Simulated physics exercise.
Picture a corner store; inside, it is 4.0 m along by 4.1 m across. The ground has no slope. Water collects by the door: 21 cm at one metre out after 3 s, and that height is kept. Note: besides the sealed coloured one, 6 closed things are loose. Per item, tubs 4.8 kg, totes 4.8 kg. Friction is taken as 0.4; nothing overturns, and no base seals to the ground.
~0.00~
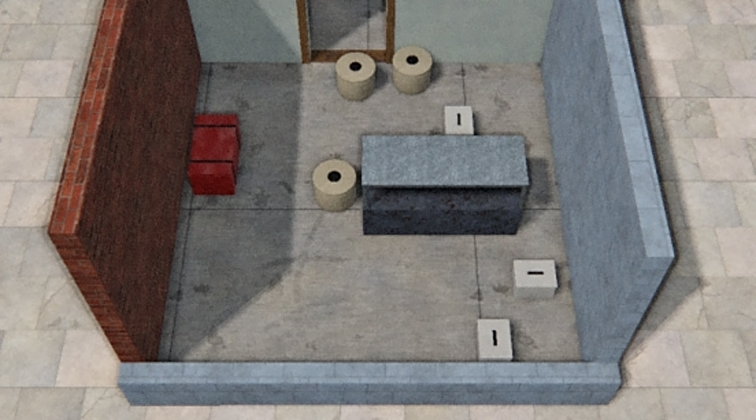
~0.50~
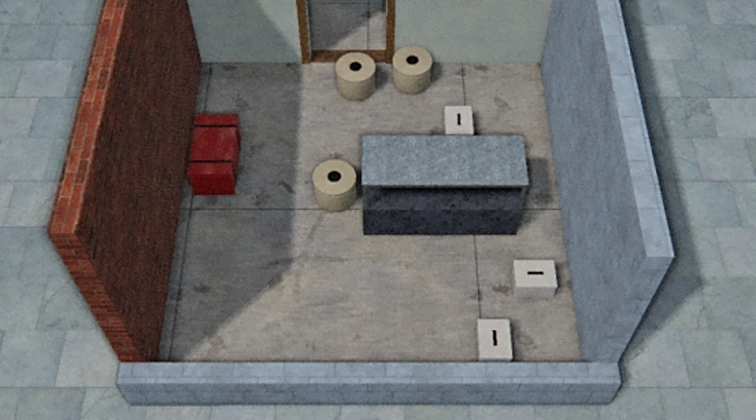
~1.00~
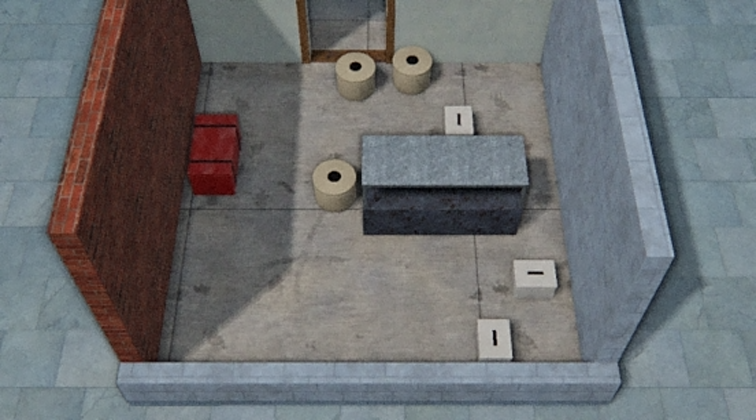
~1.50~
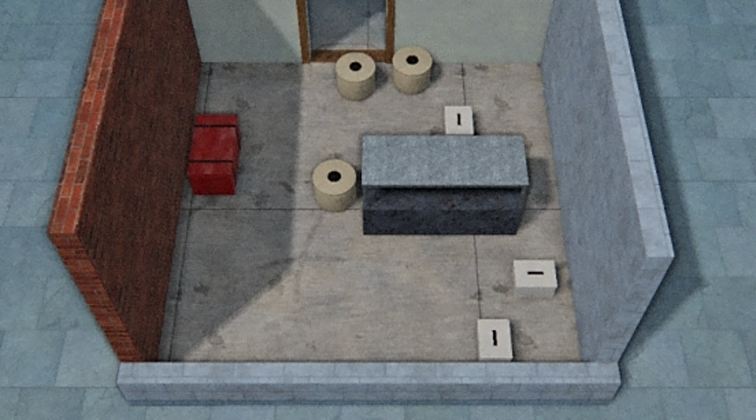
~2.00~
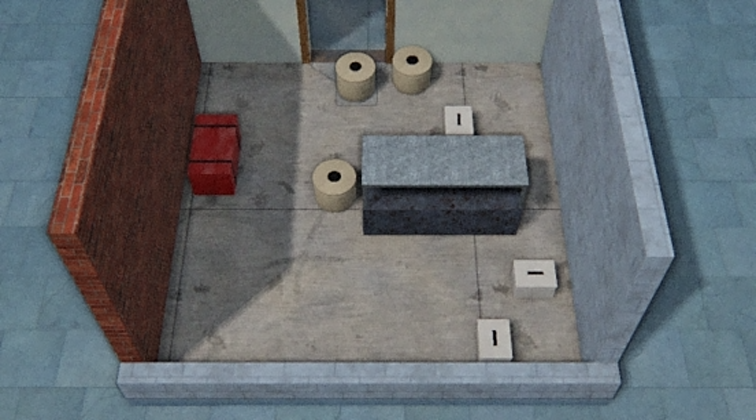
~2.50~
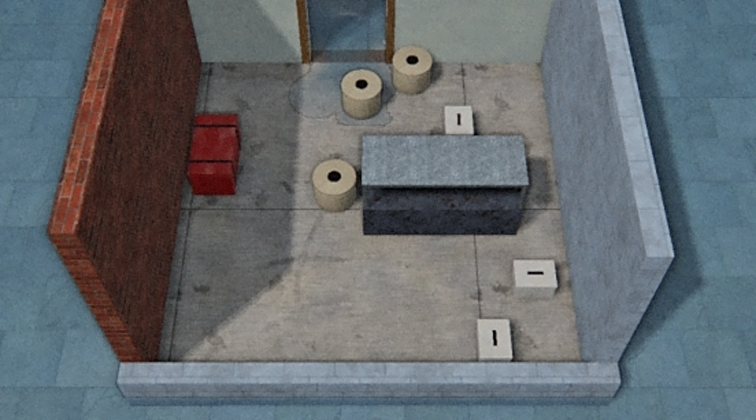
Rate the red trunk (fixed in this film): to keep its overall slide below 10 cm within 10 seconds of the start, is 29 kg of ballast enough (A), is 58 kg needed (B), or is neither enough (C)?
A.
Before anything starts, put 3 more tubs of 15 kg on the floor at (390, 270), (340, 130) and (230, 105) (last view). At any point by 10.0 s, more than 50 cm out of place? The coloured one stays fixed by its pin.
In that order: Within it, beyond it, within it.
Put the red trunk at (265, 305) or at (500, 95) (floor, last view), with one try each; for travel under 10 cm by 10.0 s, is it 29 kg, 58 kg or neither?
In that order: It takes the larger; it takes the larger.
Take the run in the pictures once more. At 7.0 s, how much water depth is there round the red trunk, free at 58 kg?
About 4 cm.
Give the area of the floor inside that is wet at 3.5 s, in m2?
Flooded: Near 4.0 m2.
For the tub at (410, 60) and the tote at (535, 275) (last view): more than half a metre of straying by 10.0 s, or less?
The first is beyond the mark and the second is within the mark.
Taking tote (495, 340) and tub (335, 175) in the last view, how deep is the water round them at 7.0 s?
Some 1 cm at the first, some 6 cm at the second.
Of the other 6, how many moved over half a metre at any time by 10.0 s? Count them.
By my count, 4.
After 3.5 s the red trunk would be 0 cm from its start with 29 kg and 0 cm from its start with 58 kg; 1 cm of water round it then.
After 4.5 s the red trunk would be 0 cm from its start with 29 kg and 0 cm from its start with 58 kg; 3 cm of water round it then.
After 7.0 s the red trunk would be 0 cm from its start with 29 kg and 0 cm from its start with 58 kg; 4 cm of water round it then.
After 10.0 s the red trunk would be 1 cm from its start with 29 kg and 0 cm from its start with 58 kg; 7 cm of water round it then.
